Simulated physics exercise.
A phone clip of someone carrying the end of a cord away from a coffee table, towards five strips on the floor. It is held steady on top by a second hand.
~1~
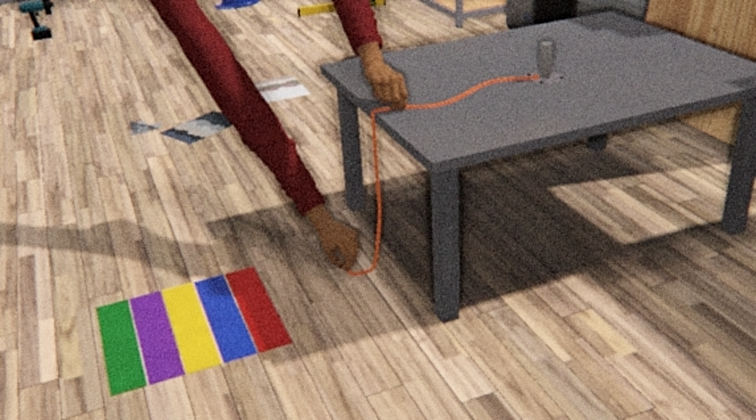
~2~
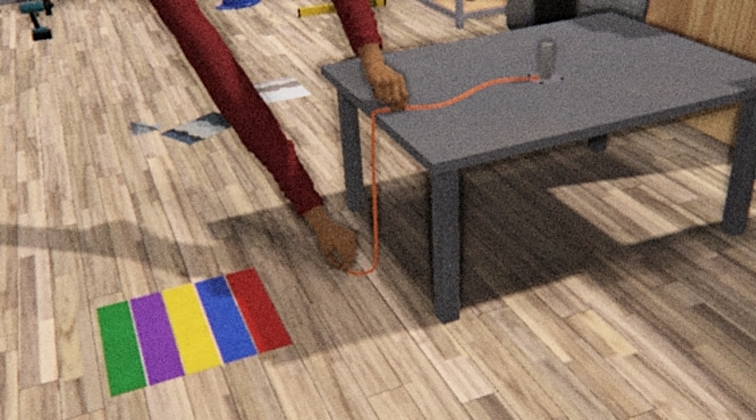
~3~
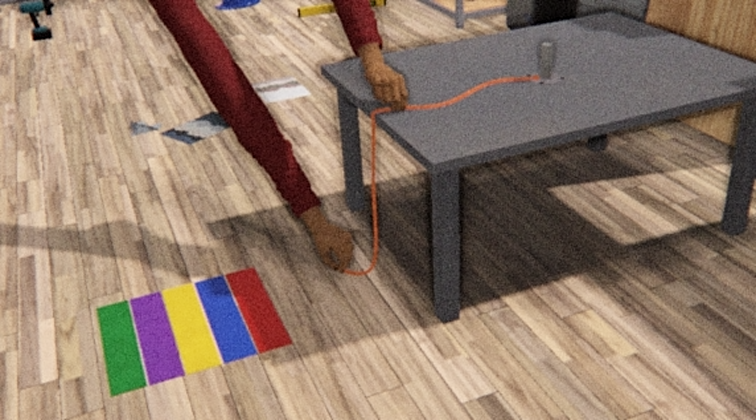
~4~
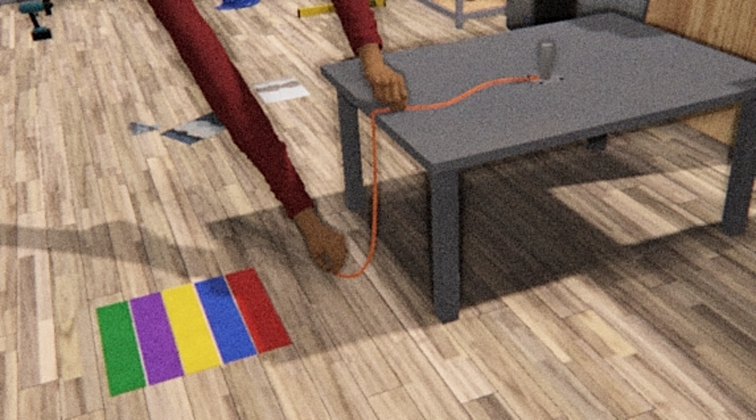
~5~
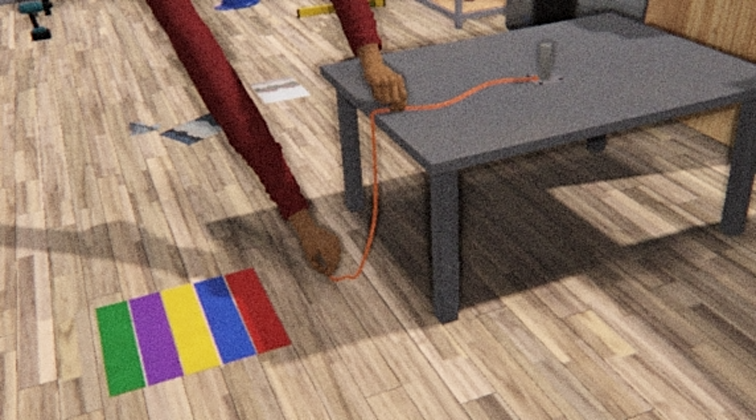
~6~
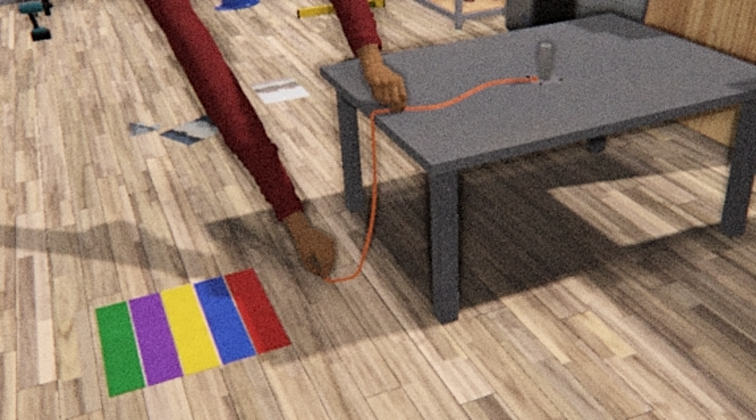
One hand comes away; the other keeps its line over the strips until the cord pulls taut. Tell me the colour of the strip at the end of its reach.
It is blue.
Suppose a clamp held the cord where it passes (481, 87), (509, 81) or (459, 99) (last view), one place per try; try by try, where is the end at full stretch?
First try (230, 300), second try (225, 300), third try (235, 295).
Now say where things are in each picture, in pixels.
The first frame shows end (344, 266); red (269, 332); blue (234, 342); yellow (199, 352); purple (163, 362); green (125, 373).
The second frame shows end (343, 268); cord through (508, 80) (464, 96) (405, 108) (373, 146) (375, 203) (376, 260).
The third frame shows end (339, 268).
The fourth frame shows end (332, 270); cord through (508, 80) (464, 96) (405, 108) (374, 146) (375, 203) (368, 261).
The fifth frame shows end (326, 272).
The sixth frame shows end (321, 274); cord through (507, 81) (463, 97) (404, 109) (374, 147) (374, 204) (362, 263).
Soon after, end near (275, 286); short of the strips.
Then, end near (242, 295); over red.
At full stretch, end near (223, 300); over blue. Over blue.
